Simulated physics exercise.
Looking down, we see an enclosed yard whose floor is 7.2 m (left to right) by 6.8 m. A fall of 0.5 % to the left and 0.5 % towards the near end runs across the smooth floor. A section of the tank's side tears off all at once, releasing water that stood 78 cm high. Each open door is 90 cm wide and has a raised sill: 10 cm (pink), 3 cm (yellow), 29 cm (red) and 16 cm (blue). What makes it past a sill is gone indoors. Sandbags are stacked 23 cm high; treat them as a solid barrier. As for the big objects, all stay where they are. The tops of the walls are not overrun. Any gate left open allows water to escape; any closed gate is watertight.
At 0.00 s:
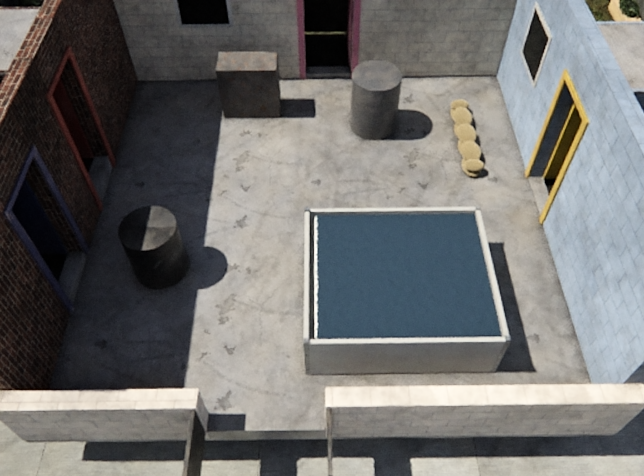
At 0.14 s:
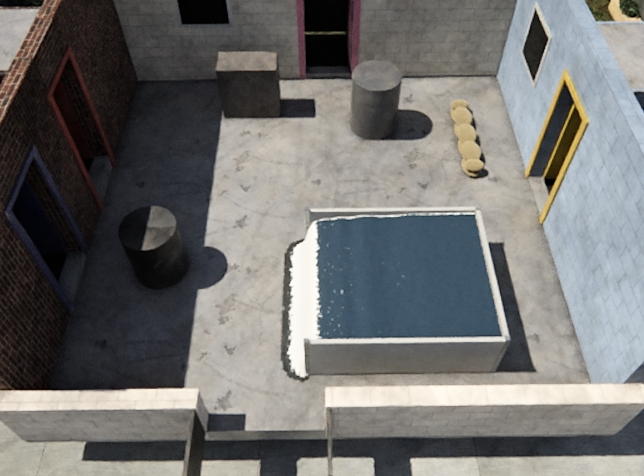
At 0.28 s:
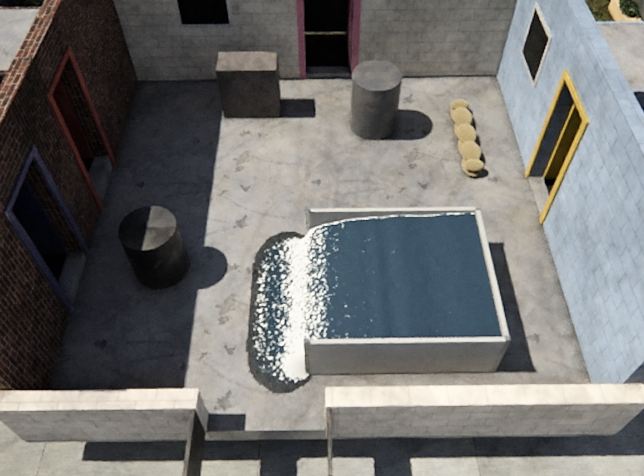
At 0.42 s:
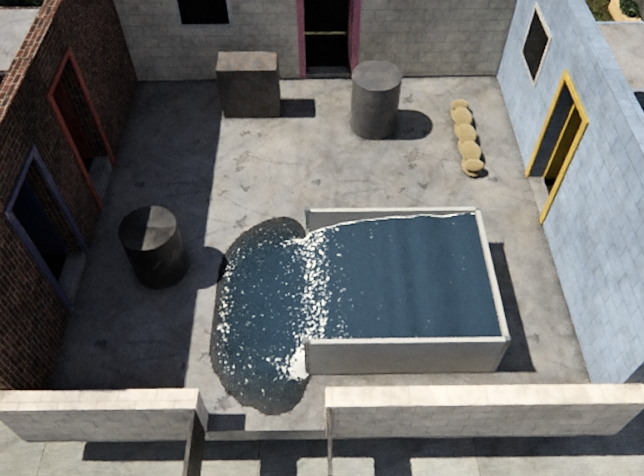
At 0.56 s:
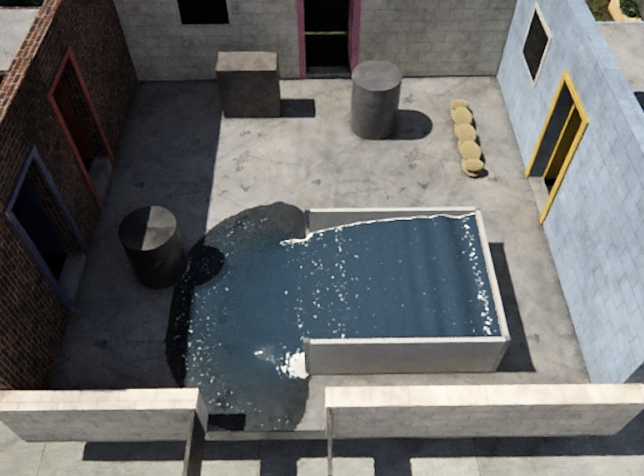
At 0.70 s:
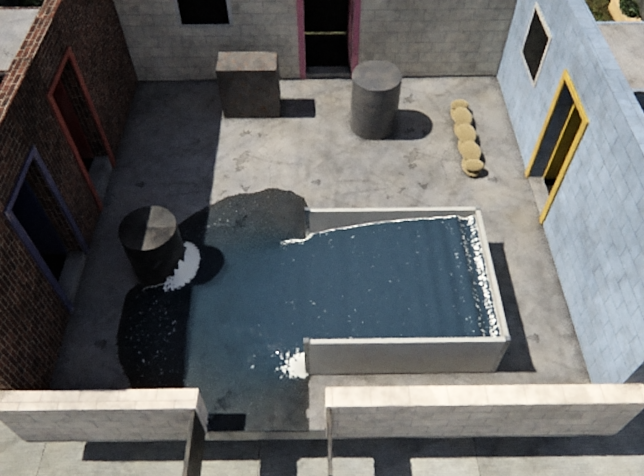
The clip shows a walled yard from above, where water bursts from the left side of a rectangular tank, spreads across the concrete floor in a widening dark sheet, and reaches around a dark cylinder on the left.
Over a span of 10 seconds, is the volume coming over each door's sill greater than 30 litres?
In order: Pink door: Limit unbroken. Yellow door: Limit unbroken. Red door: Limit unbroken. Blue door: Limit broken.
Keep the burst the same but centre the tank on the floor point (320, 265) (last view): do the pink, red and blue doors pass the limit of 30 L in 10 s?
Compared with that limit, pink falls short, red falls short and blue overshoots.
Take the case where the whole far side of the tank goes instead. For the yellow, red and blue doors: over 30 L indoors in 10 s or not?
At yellow the amount is higher than the mark, at red it is beneath the mark, and at blue it is beneath the mark.
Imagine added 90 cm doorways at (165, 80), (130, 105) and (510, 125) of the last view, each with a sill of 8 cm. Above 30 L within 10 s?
Per doorway, in order: Sufficient / sufficient / insufficient.
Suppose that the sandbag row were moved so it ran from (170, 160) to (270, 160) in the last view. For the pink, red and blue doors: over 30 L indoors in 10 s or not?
At the pink door the limit is not reached, at the red door it is not reached, and at the blue door it is exceeded.
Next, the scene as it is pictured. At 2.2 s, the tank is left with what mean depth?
Mean depth: Some 26 cm.
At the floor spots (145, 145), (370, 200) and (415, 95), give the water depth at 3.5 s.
Reading - approx. 15 / 0 / 0 cm.
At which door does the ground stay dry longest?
That would be the yellow door.
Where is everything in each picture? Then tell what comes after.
In the first frame, still water, 78 cm deep, in the tank at (398, 273).
In the second frame, water pours out at (310, 295) and has run 1.1 m, to a hidden place; typically 10 cm deep outside, 78 cm at the tank's back.
In the third frame, the front is at (283, 238), 1.3 m from the gap at (310, 296); 1.6 m2 of floor is under water; 78 cm left at the back of the tank.
In the fourth frame, water pours out at (310, 297) and has run 1.6 m, to a hidden place; typically 12 cm deep outside, 78 cm at the tank's back.
In the fifth frame, water pours out at (310, 297) and has run 2.0 m, to (193, 254); typically 9 cm deep outside, 72 cm at the tank's back.
In the sixth frame, the front is at (124, 338), 2.6 m from the gap at (310, 298); 7.6 m2 of floor is under water; 65 cm left at the back of the tank.
After 1.4 s water covers 30 % of the floor and is deepest (48 cm) near (50, 388); pink door not reached, yellow door not reached, red door 11 cm at the sill, 0 L in, blue door 18 cm at the sill, 11 L in.
After 2.2 s water covers 40 % of the floor and is deepest (57 cm) near (43, 415); pink door not reached, yellow door not reached, red door 21 cm at the sill, 0 L in, blue door 25 cm at the sill, 34 L in.
After 3.5 s water covers 45 % of the floor and is deepest (33 cm) near (163, 92); pink door not reached, yellow door not reached, red door 22 cm at the sill, 0 L in, blue door 26 cm at the sill, 95 L in.
After 6.0 s water covers 70 % of the floor and is deepest (25 cm) near (144, 129); pink door 10 cm at the sill, 0 L in, yellow door not reached, red door 6 cm at the sill, 0 L in, blue door 12 cm at the sill, 146 L in.
After 10.0 s water covers 95 % of the floor and is deepest (11 cm) near (104, 203); pink door 7 cm at the sill, 1 L in, yellow door 5 cm at the sill, 0 L in, red door 10 cm at the sill, 0 L in, blue door 9 cm at the sill, 146 L in.
